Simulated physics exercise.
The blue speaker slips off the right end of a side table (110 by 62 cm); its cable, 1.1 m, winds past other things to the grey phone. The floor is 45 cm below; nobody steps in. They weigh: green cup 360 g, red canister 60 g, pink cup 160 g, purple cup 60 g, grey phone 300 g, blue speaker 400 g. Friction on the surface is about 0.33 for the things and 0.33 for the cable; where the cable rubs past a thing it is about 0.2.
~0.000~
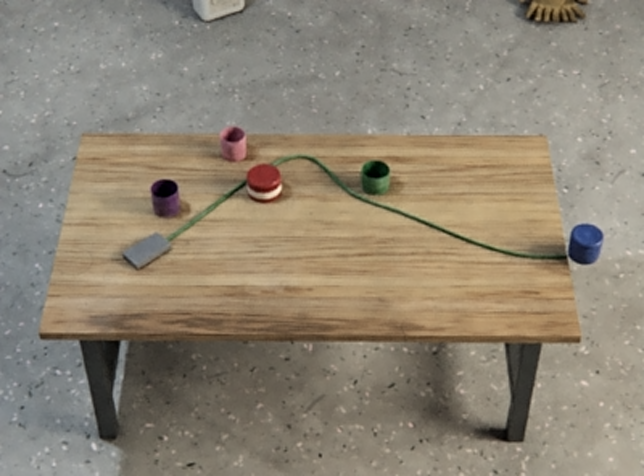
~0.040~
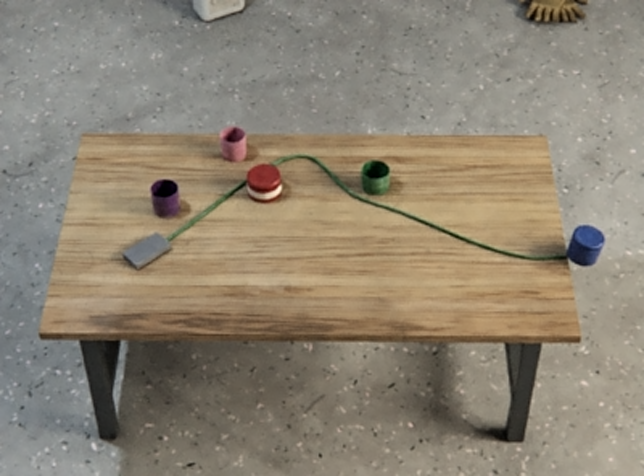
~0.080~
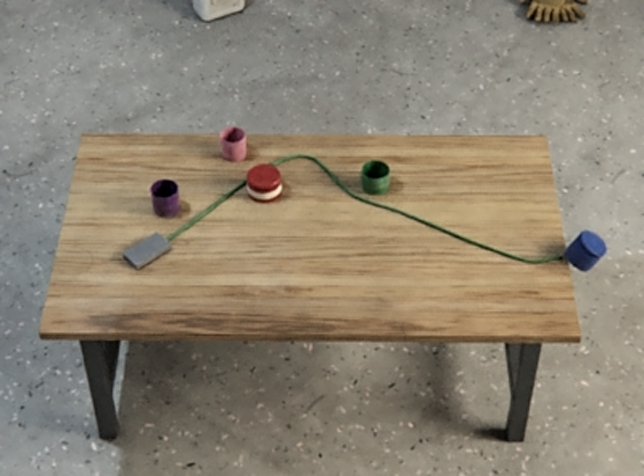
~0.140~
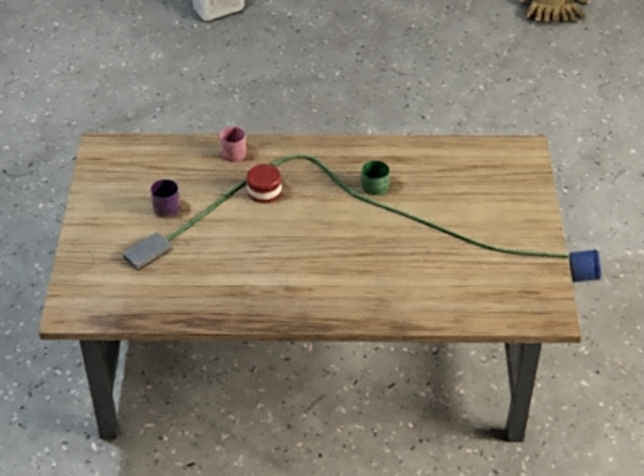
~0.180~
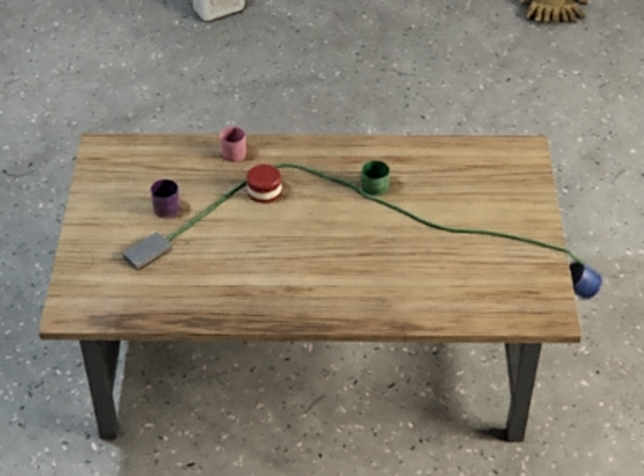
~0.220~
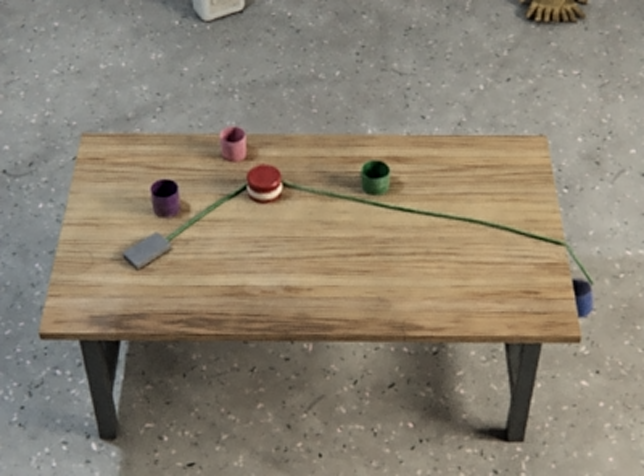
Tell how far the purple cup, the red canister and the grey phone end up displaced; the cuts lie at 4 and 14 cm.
Result: Purple cup stays in the low band, red canister reaches the top band, grey phone travels a long way.
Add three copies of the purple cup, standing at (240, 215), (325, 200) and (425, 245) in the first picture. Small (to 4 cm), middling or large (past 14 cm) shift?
In that order: Large, large, small.
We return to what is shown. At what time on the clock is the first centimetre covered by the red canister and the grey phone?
Red canister 0.24 s, grey phone 0.30 s.
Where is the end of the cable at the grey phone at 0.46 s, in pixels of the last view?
Around (228, 256).
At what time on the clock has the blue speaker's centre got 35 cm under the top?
About: 0.40 s.
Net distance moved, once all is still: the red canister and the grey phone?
About: Red canister over the edge, grey phone 35 cm.
At 0.5 s, the cable's tail end at (228, 256); red canister 45 cm off its start, grey phone 14 cm off its start, blue speaker over the edge.
At 0.7 s, the cable's tail end at (310, 253); red canister over the edge, grey phone 32 cm off its start, blue speaker over the edge.
At 1.0 s, the cable's tail end at (315, 253); red canister over the edge, grey phone 33 cm off its start at (299, 237), blue speaker over the edge.
At 1.2 s, the cable's tail end at (315, 253); red canister over the edge, grey phone 33 cm off its start, blue speaker over the edge.
At 2.4 s, the cable's tail end at (315, 253); red canister over the edge, grey phone 33 cm off its start at (299, 237), purple cup 0 cm off its start at (164, 189), blue speaker over the edge.
